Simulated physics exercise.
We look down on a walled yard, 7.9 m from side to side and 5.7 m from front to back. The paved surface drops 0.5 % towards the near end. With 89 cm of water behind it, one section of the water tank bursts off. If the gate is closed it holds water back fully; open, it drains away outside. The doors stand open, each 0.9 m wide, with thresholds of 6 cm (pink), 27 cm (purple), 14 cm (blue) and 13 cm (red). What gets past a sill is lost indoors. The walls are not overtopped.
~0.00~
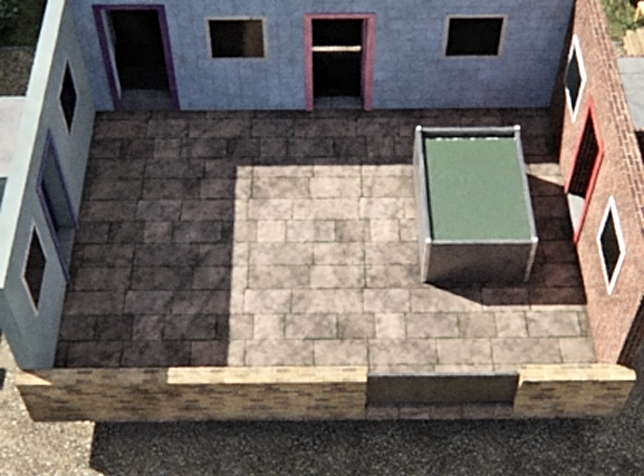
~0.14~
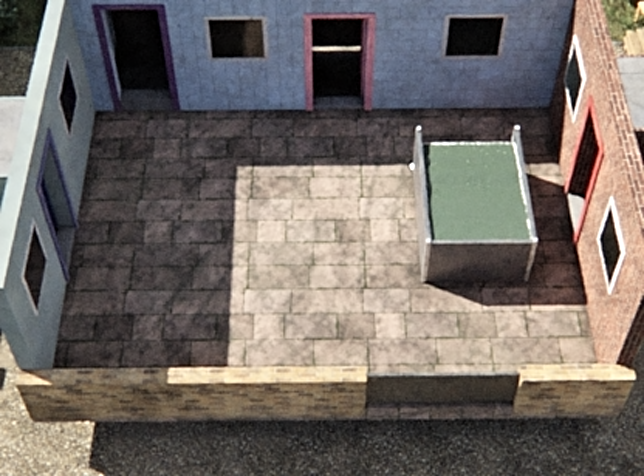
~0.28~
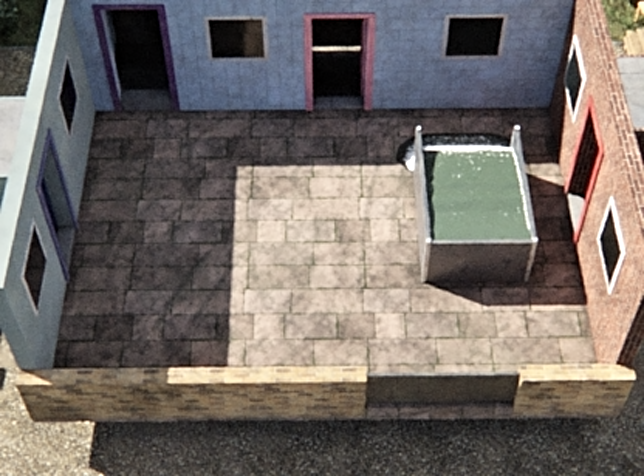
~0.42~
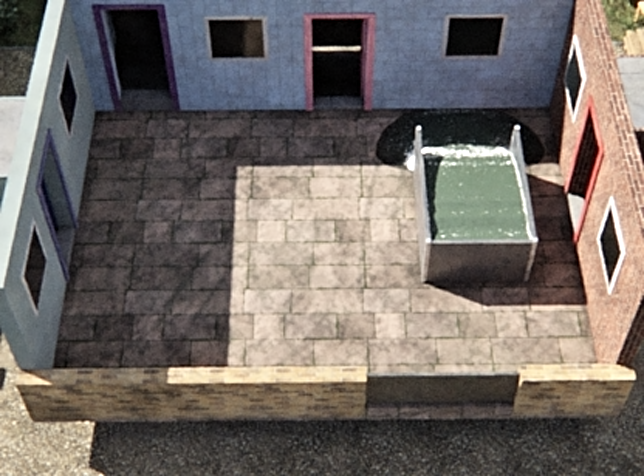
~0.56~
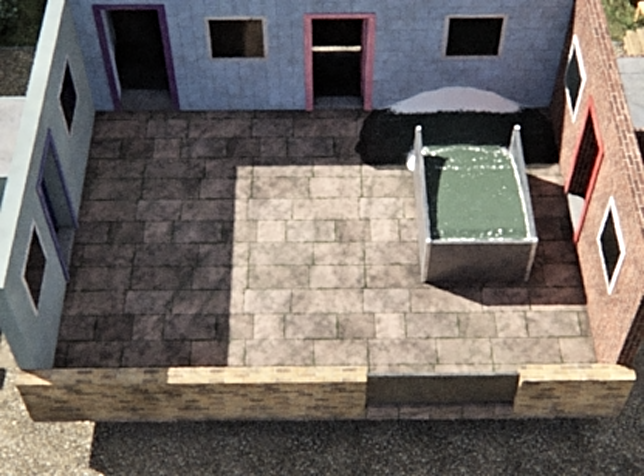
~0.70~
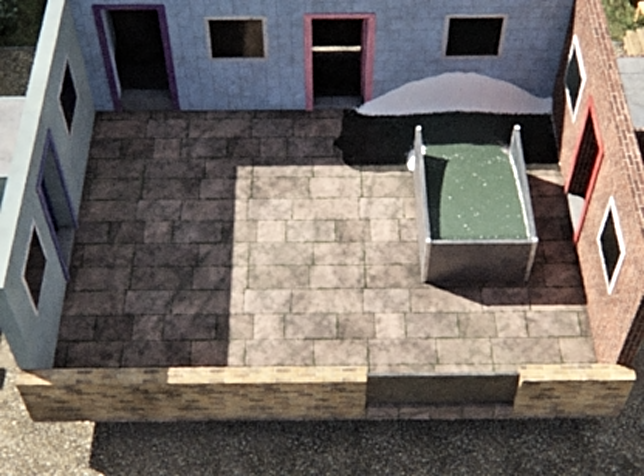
Walled yard with paved floor, water pouring from the far side of a grey tank and spreading along the blue back wall.
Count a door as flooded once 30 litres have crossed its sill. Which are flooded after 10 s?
Within that time: At the pink door it exceeds the limit; at the purple door it stays under the limit; at the blue door it does not reach the limit; at the red door it keeps below the limit.
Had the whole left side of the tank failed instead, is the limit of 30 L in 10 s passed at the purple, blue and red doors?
Against that limit: Purple below, blue above, red not over.
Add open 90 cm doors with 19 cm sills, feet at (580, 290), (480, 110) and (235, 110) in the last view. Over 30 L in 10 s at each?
In turn: Not over, past it, not over.
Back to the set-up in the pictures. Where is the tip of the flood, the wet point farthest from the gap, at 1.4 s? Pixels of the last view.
At about (241, 112).
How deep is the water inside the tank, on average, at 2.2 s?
About 26 cm.
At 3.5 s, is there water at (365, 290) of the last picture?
It is dry.
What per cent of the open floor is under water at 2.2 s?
Some 35 per cent of it.
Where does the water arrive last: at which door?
The blue one.
After 1.4 s water covers 15 % of the floor and is deepest (70 cm) near (542, 109); pink door 16 cm at the sill, 7 L in, purple door not reached, blue door not reached, red door not reached.
After 2.2 s water covers 35 % of the floor and is deepest (51 cm) near (542, 109); pink door 14 cm at the sill, 34 L in, purple door 4 cm at the sill, 0 L in, blue door not reached, red door 9 cm at the sill, 0 L in.
After 3.5 s water covers 60 % of the floor and is deepest (44 cm) near (591, 380); pink door 10 cm at the sill, 60 L in, purple door 4 cm at the sill, 0 L in, blue door 12 cm at the sill, 0 L in, red door 11 cm at the sill, 0 L in.
After 6.0 s water covers 95 % of the floor and is deepest (20 cm) near (201, 395); pink door 6 cm at the sill, 70 L in, purple door 9 cm at the sill, 0 L in, blue door 9 cm at the sill, 0 L in, red door 7 cm at the sill, 0 L in.
After 10.0 s water covers 95 % of the floor and is deepest (12 cm) near (127, 192); pink door 4 cm at the sill, 71 L in, purple door 5 cm at the sill, 0 L in, blue door 9 cm at the sill, 2 L in, red door 4 cm at the sill, 0 L in.
